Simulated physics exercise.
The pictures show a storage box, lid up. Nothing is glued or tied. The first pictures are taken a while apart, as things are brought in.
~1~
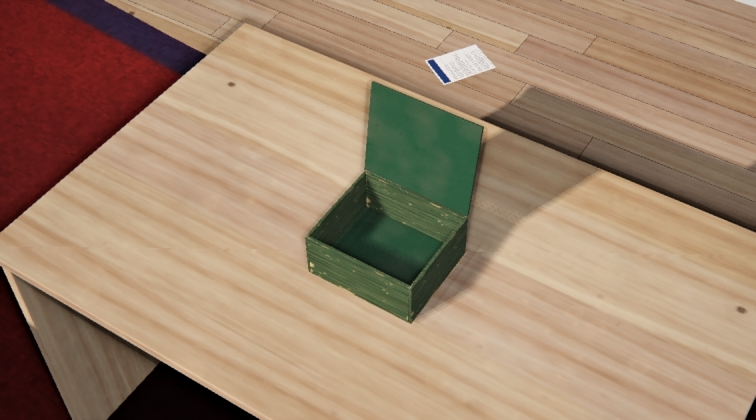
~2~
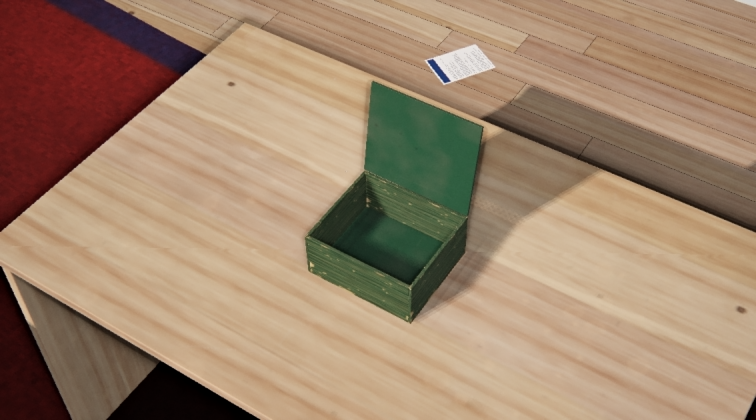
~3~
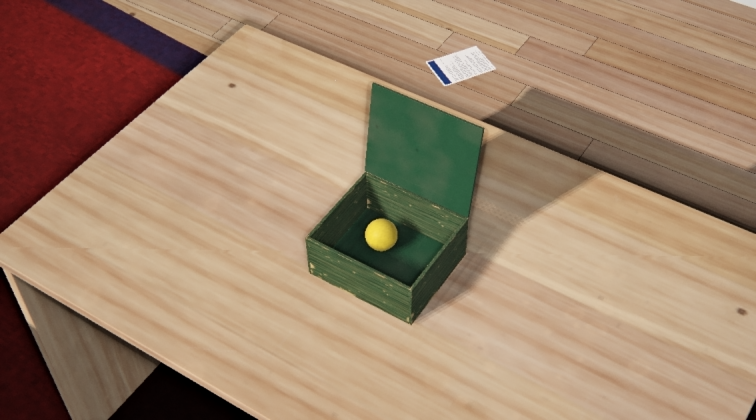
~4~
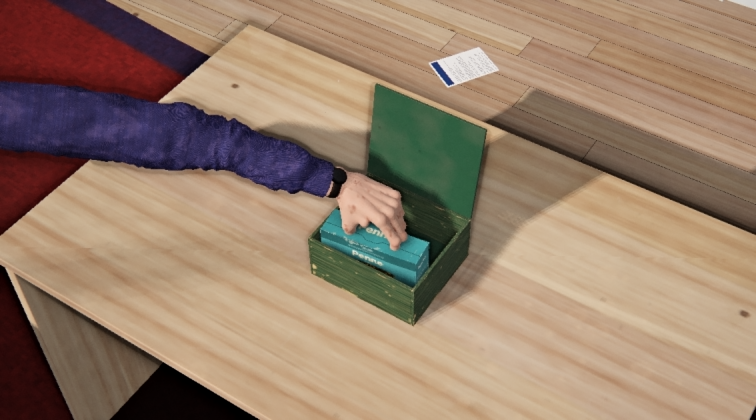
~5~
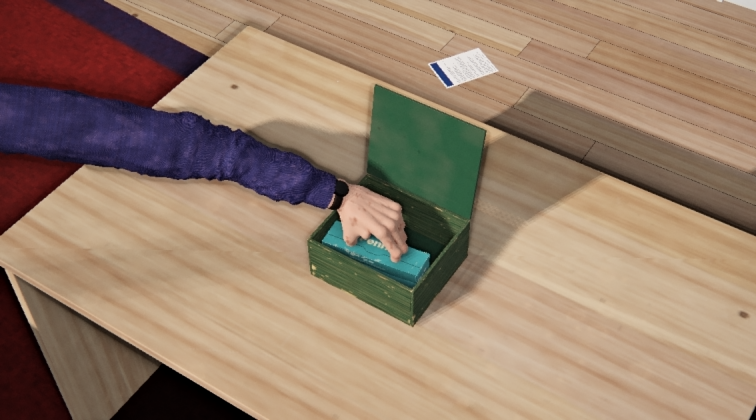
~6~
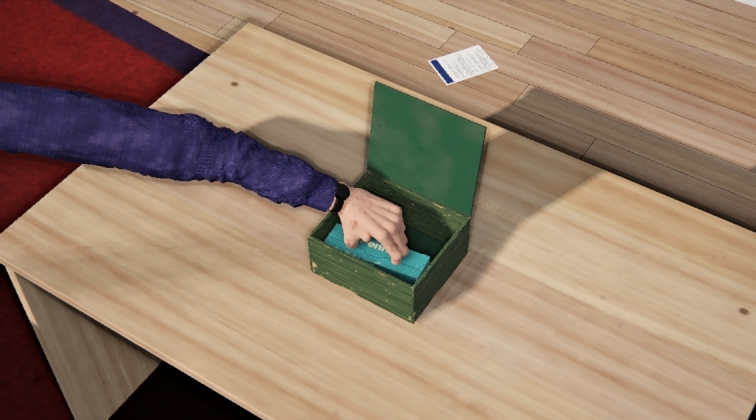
At first, an open green box sits empty on a wooden table, and then a small yellow ball-like object appears inside it. Next, a hand in a purple sleeve reaches in from the left, holding a turquoise carton in the box, and lowers it a little deeper between the sides.
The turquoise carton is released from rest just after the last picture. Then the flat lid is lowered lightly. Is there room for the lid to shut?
Outcome: The lid sits on the rim.
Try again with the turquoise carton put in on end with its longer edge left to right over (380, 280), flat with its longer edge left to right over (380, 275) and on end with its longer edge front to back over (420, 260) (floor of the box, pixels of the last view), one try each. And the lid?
In the first case it is held up; in the second case it sits on the rim; in the third case it will not close.
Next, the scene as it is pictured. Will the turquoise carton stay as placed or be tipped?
The turquoise carton stays as placed.
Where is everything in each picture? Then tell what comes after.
The last thing is not in view yet, in the first picture.
The last thing is not in view yet, in the second picture.
The last thing is not in view yet; yellow lemon (381, 235), in the third picture.
Coming down; turquoise carton (375, 249), in the fourth picture.
Coming down; turquoise carton (376, 260), in the fifth picture.
In place under the hand, in the sixth picture.
Then, 1.50 s after the last picture, lid 69° above the rim.
Then, 1.80 s after the last picture, lid 32° above the rim.
At rest, lid shut; both in place. Seen from the same camera at the end, turquoise carton near (376, 263).
